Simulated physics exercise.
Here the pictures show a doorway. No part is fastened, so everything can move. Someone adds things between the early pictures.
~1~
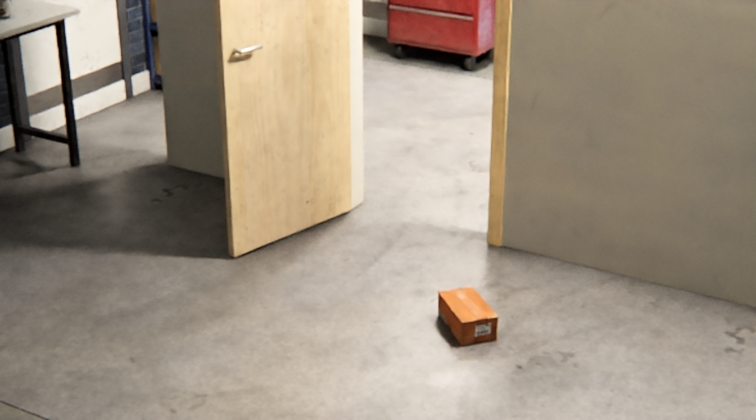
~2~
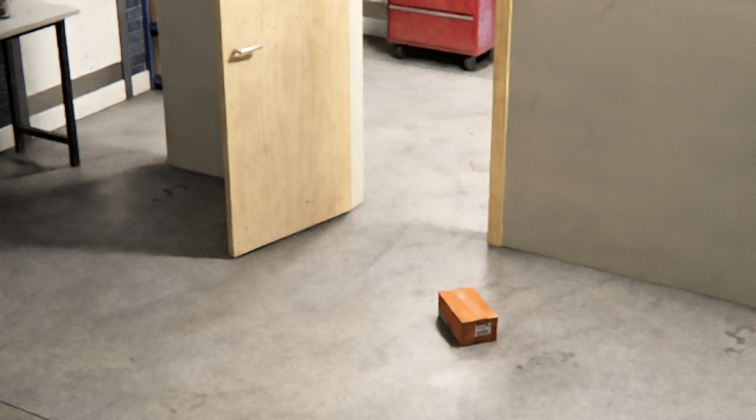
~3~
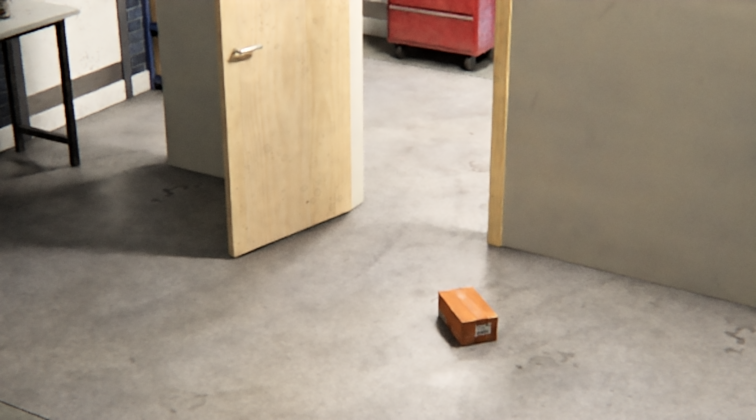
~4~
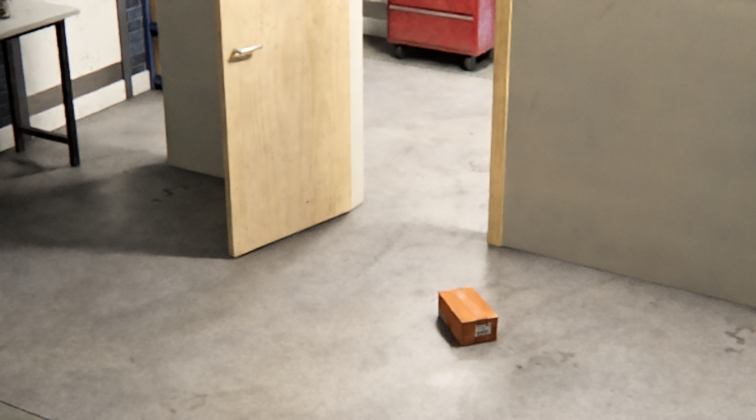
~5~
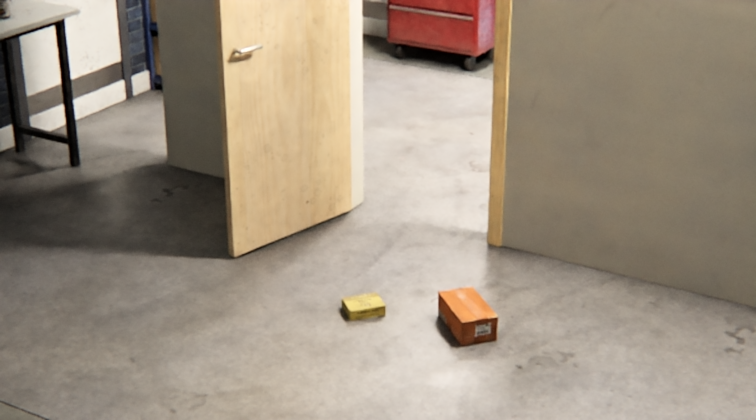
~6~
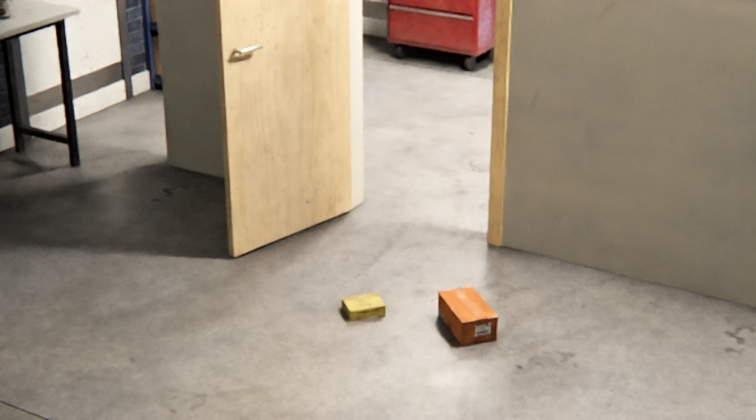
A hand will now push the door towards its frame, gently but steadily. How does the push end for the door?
Most likely the doorway will end up sealed off.
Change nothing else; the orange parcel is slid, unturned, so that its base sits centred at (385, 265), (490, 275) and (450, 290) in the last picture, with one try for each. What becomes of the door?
Well, on the first try it is held back, on the second it makes it all the way, and on the third it makes it all the way.
Then, 0.70 s after the last picture, open by 83°.
Then, 1.30 s after the last picture, open by 46°.
Then, 1.80 s after the last picture, open by 14°.
At rest, open by 0°; both in place. Seen from the same camera at the end, yellow packet near (364, 306).
